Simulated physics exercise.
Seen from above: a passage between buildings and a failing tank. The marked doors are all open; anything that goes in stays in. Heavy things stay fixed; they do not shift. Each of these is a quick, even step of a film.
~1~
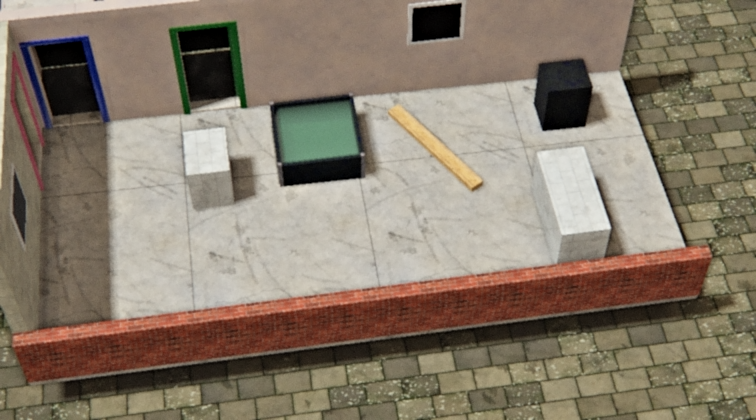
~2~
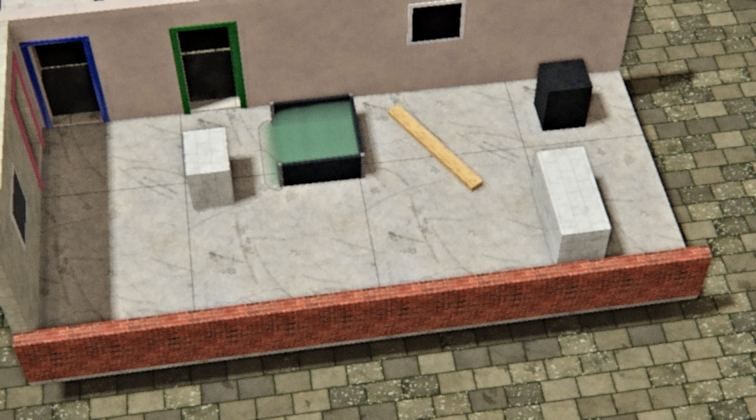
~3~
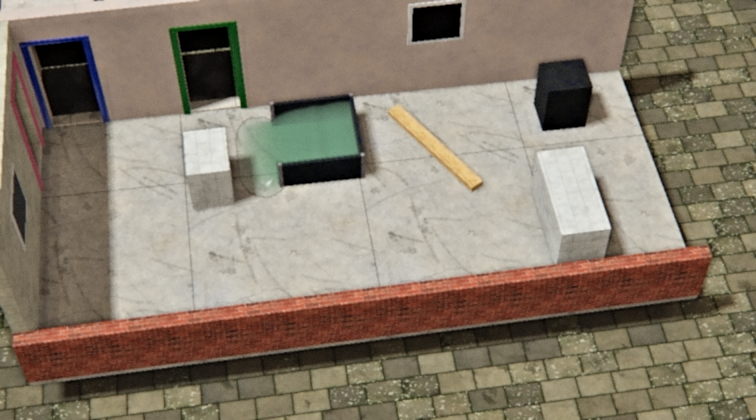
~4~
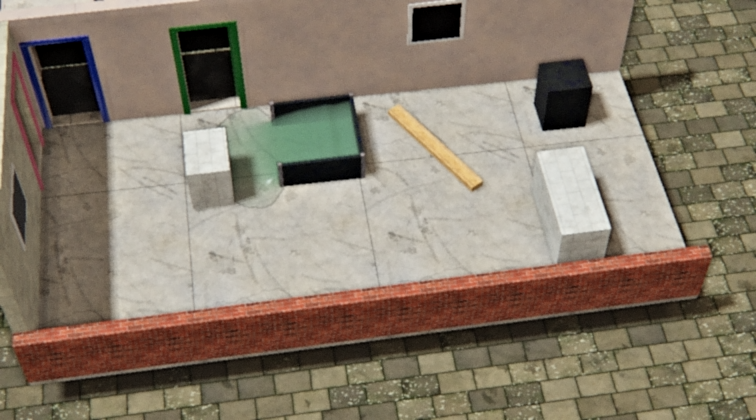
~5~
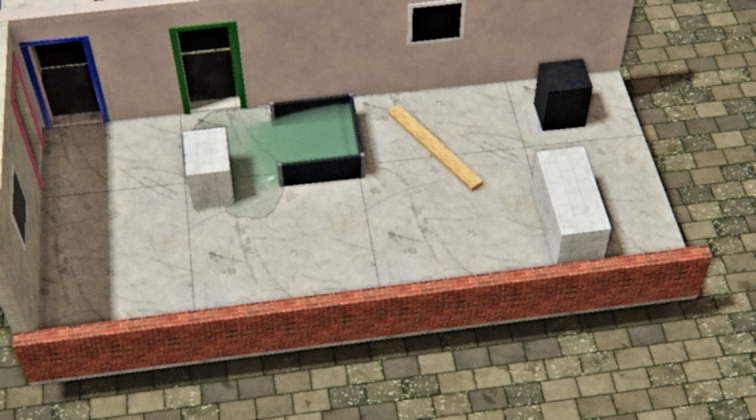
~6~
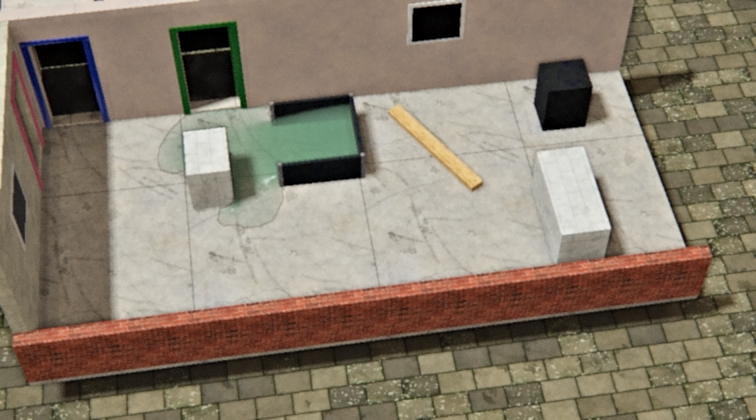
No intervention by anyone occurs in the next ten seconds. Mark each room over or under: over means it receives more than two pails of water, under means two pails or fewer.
Pink door - under; blue door - over; green door - over.
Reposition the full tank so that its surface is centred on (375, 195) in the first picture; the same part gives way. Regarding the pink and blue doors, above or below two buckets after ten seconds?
The pink door misses the limit and the blue door misses the limit.
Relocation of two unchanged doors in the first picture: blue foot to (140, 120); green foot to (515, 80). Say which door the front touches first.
That is the blue one.
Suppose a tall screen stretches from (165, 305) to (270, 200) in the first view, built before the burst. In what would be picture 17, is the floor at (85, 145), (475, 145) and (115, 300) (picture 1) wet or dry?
Outcome per location, in sequence: Soaking, unsoaked, unsoaked.
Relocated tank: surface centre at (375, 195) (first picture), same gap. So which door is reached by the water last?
The blue one.
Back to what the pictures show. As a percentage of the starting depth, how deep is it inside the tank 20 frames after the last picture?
About 18 %.
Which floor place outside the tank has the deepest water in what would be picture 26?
I'd point to about (64, 150).
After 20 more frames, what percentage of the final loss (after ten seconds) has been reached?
Some 65 per cent.
A moment on, water covers 15 % of the floor; the pink door not reached, the blue door not reached, the green door under two buckets in.
Next, water covers 25 % of the floor; the pink door wet at the sill, nothing in, the blue door under two buckets in, the green door over two buckets in.
Then, water covers 30 % of the floor; the pink door under two buckets in, the blue door over two buckets in, the green door over two buckets in.
Later, water covers 50 % of the floor; the pink door under two buckets in, the blue door over two buckets in, the green door over two buckets in.
In the end, water covers 50 % of the floor; the pink door under two buckets in, the blue door over two buckets in, the green door over two buckets in.
